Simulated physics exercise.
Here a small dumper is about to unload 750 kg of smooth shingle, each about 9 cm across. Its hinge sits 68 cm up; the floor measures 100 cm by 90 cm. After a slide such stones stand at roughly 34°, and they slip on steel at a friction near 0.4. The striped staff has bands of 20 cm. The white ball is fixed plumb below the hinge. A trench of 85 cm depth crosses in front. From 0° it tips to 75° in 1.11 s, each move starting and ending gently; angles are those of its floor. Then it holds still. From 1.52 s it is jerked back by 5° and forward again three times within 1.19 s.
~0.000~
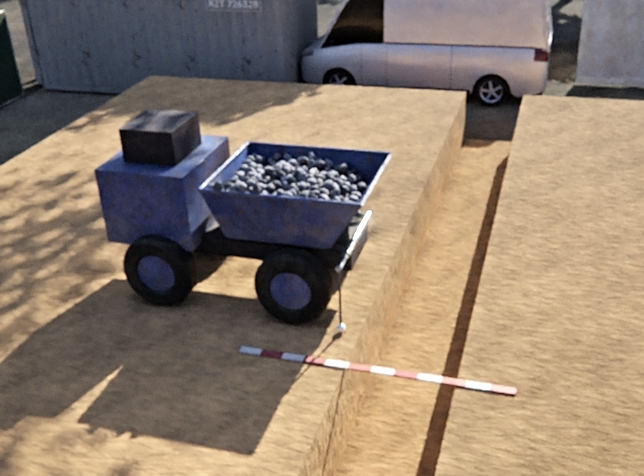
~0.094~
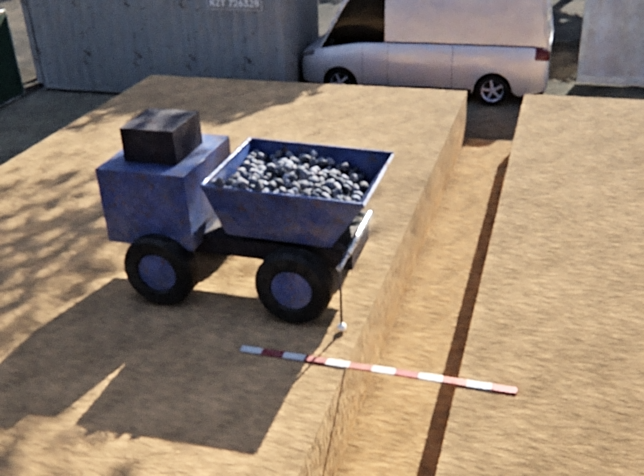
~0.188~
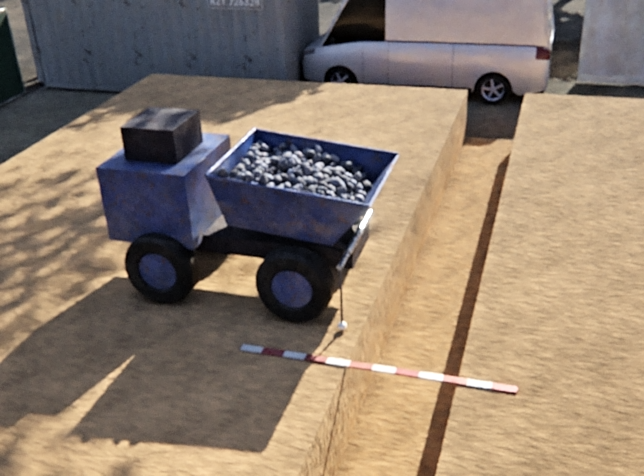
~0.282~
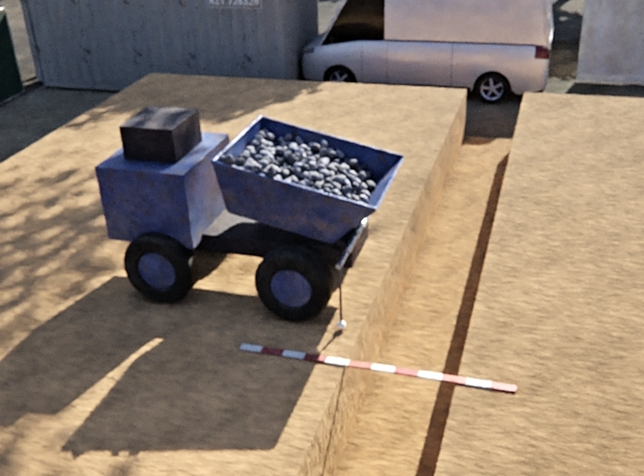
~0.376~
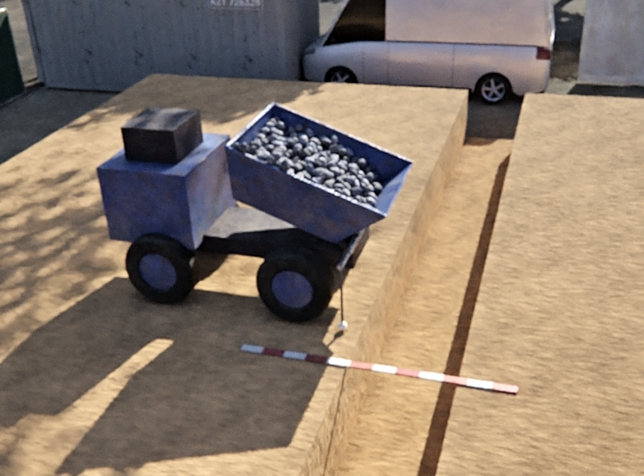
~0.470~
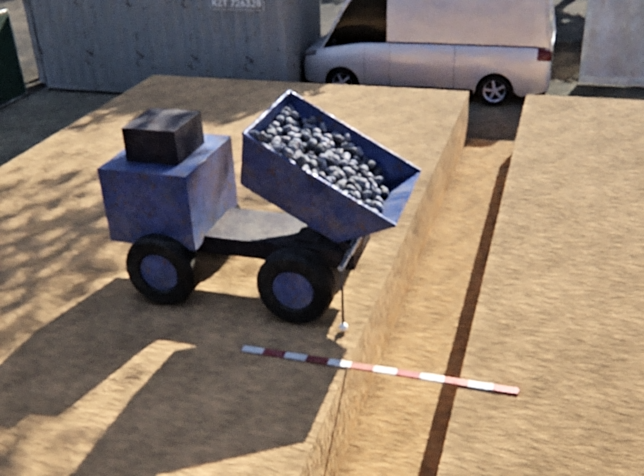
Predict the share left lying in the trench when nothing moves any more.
Roughly 45 per cent ends in the trench.
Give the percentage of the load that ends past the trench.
Near 55 in a hundred.
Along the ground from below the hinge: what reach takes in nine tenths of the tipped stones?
About 220 cm.
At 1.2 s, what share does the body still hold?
It holds some 70 per cent.
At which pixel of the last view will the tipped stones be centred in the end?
Their middle is at about (490, 309).
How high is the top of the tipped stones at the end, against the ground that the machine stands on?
Some 20 cm above that level.
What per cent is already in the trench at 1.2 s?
About 20 per cent by then.
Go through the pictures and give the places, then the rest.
In the first frame, the body is at 0°, its lip at (361, 205); the top of the load is at (288, 170).
In the second frame, lip at (364, 205), floor tilted 2°, highest stones at (289, 167); the stones move at 0.4 m/s on average.
In the third frame, the body is at 6°, its lip at (369, 207); the top of the load is at (271, 157); the stones move at 0.7 m/s on average.
In the fourth frame, lip at (376, 210), floor tilted 12°, highest stones at (265, 141); the stones move at 1.0 m/s on average.
In the fifth frame, lip at (385, 217), floor tilted 20°, highest stones at (271, 130); the stones move at 1.3 m/s on average.
In the sixth frame, lip at (395, 226), floor tilted 29°, highest stones at (286, 118); the stones move at 1.4 m/s on average.
After 0.8 s the floor is at 63°; 100 % in the body; the foremost stones are at (413, 229).
After 1.2 s the floor is at 75°; 72 % in the body, 21 % in the trench, 7 % past the trench; the foremost stones are at (495, 301).
After 3.2 s the floor is at 75°; 0 % in the body, 46 % in the trench, 54 % past the trench; the foremost stones are past the picture's edge.
After 6.0 s the floor is at 75°; 0 % in the body, 46 % in the trench, 54 % past the trench; the foremost stones are past the picture's edge.
